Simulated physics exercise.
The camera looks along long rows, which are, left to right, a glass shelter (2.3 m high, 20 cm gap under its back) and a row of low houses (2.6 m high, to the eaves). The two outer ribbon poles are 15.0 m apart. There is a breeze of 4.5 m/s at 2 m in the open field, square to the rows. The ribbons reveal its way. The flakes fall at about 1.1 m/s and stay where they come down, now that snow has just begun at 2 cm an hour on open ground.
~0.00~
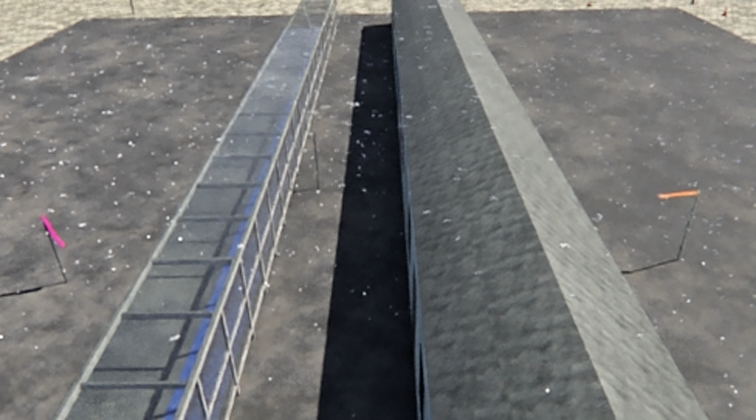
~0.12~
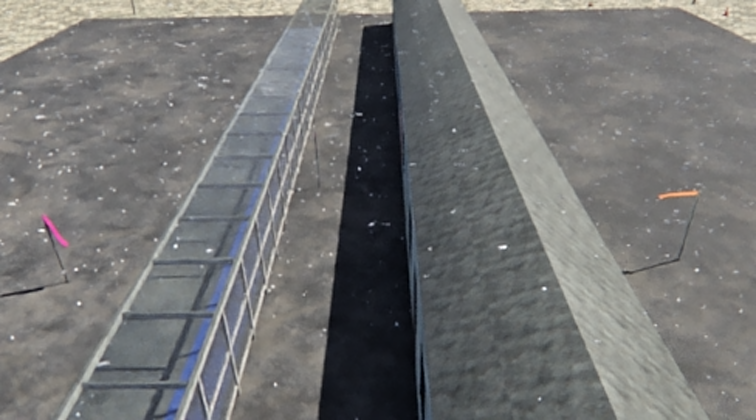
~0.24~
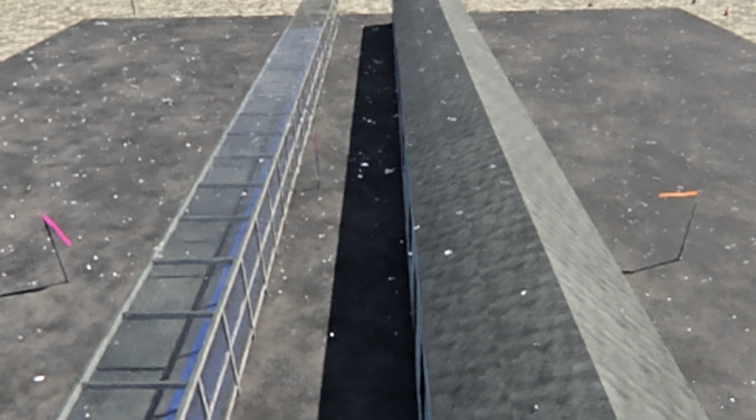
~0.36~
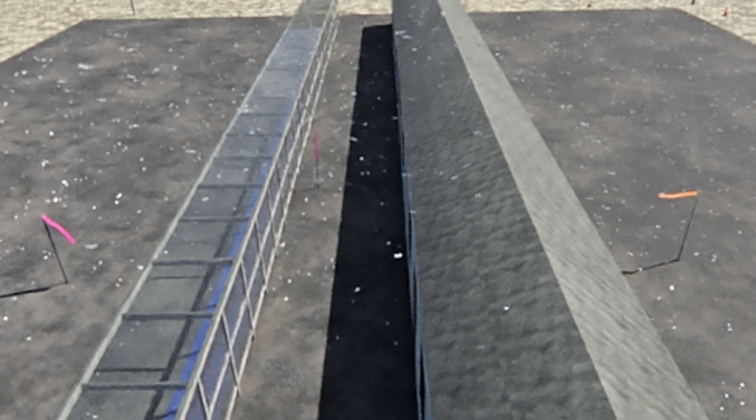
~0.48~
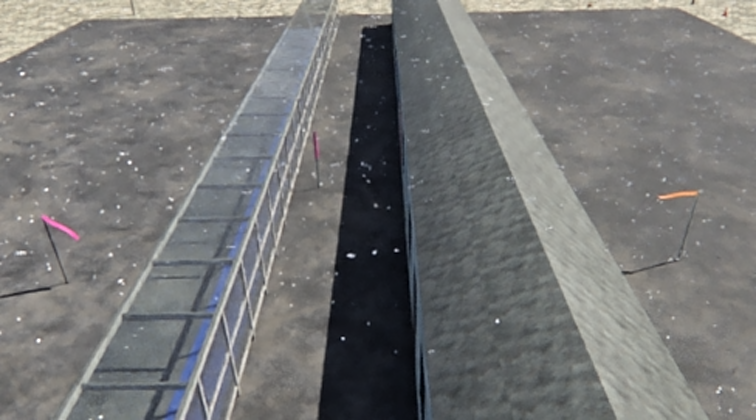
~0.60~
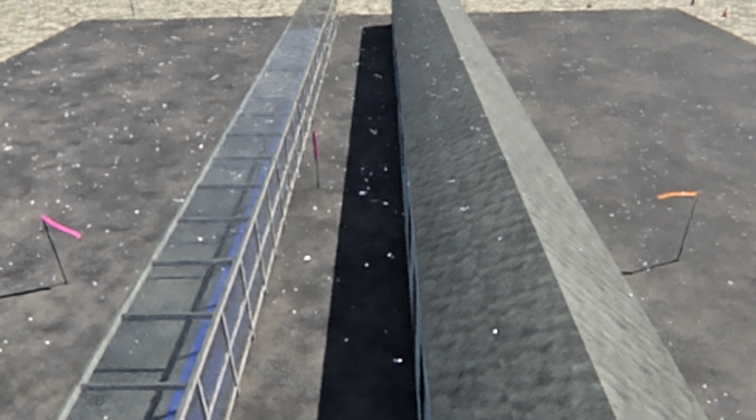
White flakes blowing over a long glass shelter and roofed row, an orange ribbon streaming left while a pink one gradually lifts rightward.
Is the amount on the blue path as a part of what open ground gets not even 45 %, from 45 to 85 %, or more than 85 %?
It is not even 45 %.
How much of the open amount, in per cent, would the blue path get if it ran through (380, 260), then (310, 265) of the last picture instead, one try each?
It would get around 80 percent the first time and around 70 percent the second.
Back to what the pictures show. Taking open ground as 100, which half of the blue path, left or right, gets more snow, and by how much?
Leftward half gets more, roughly 15 points.
10 minutes on, 0 mm on the blue path, 3 mm in the open.
30 minutes on, 1 mm on the blue path, 10 mm in the open.
60 minutes on, 2 mm on the blue path, 20 mm in the open, so the blue path has 8 % of the open amount; the left half of it has 15 %, the right half 1 %.
